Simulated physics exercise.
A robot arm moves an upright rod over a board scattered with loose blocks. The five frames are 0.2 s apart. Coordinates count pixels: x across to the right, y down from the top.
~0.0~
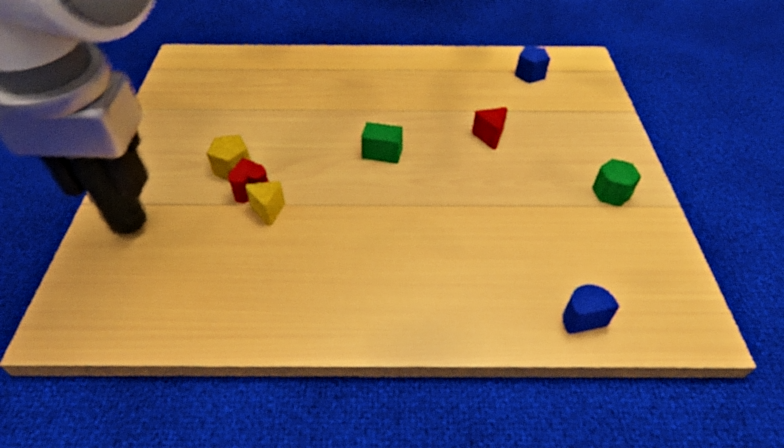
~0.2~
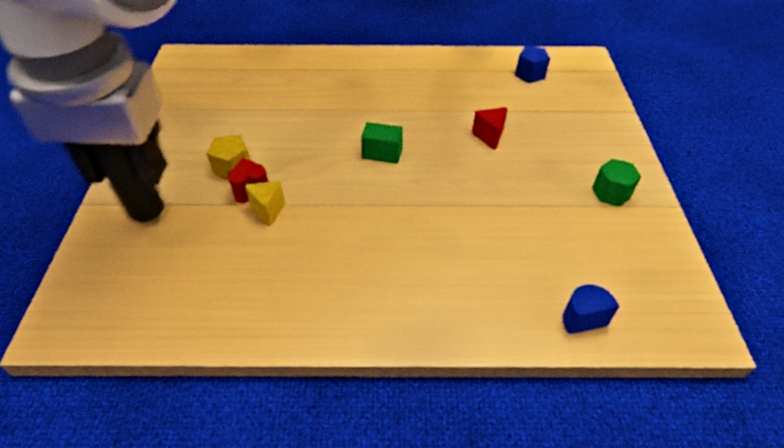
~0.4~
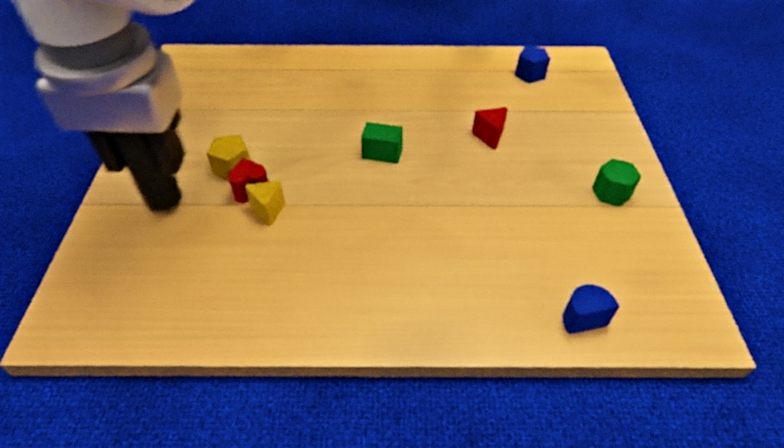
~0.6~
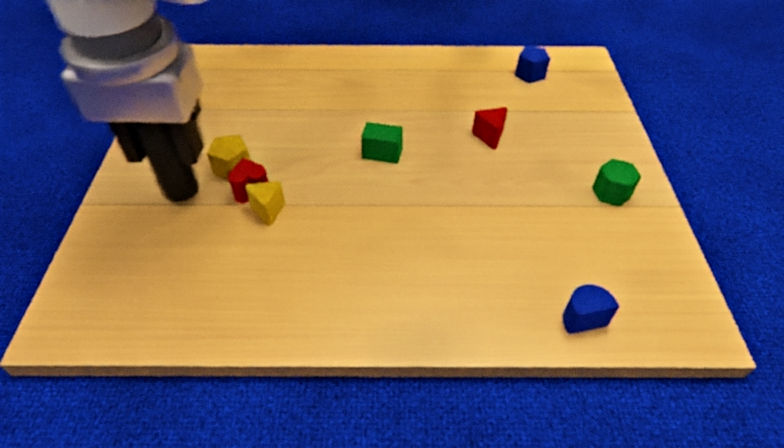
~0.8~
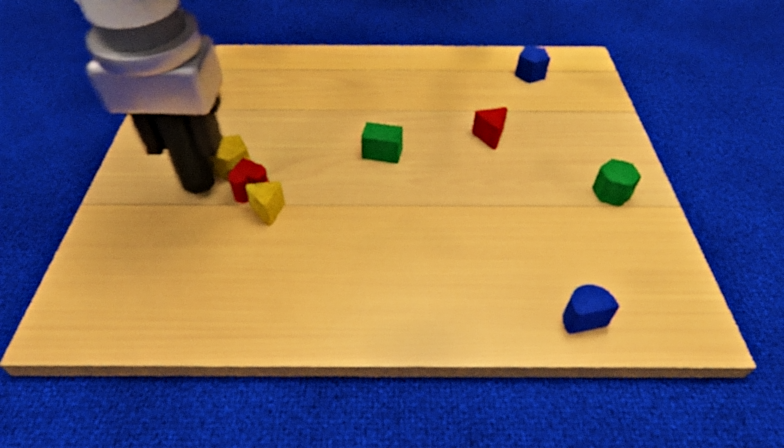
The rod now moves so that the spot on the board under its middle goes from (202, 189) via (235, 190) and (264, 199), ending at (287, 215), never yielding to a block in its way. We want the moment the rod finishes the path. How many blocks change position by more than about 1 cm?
It shifts two blocks.
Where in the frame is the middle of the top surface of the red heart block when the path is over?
My best guess is (303, 173).
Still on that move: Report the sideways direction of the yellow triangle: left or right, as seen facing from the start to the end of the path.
It gets pushed right.
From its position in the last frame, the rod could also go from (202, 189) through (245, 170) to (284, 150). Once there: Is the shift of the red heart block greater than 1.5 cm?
Short answer: No.
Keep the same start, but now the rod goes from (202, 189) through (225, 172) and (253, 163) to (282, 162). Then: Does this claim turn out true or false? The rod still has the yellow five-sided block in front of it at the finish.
False
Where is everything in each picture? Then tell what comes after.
The first picture shows tip of the rod (128, 222), middles of tops, yellow five-sided block (227, 146), red heart block (246, 170), yellow triangle (263, 190).
The second picture shows rod (146, 209), nothing pushed.
The third picture shows rod (164, 199), nothing pushed.
The fourth picture shows rod (182, 190), nothing pushed.
The fifth picture shows rod (199, 182), yellow five-sided block (227, 146), red heart block (246, 170), yellow triangle (263, 190).
What follows on the original path. One third of the way, rod (234, 183); yellow five-sided block (232, 144), turned 15° anticlockwise; red heart block (261, 171), turned 15° anticlockwise.
Two thirds of the way, rod (263, 193); yellow five-sided block (232, 144), turned 15° anticlockwise; red heart block (291, 172), turned 40° anticlockwise; yellow triangle (268, 198).
At the end, rod (285, 208); yellow five-sided block (232, 144), turned 15° anticlockwise; red heart block (303, 173), turned 65° anticlockwise; yellow triangle (280, 217).
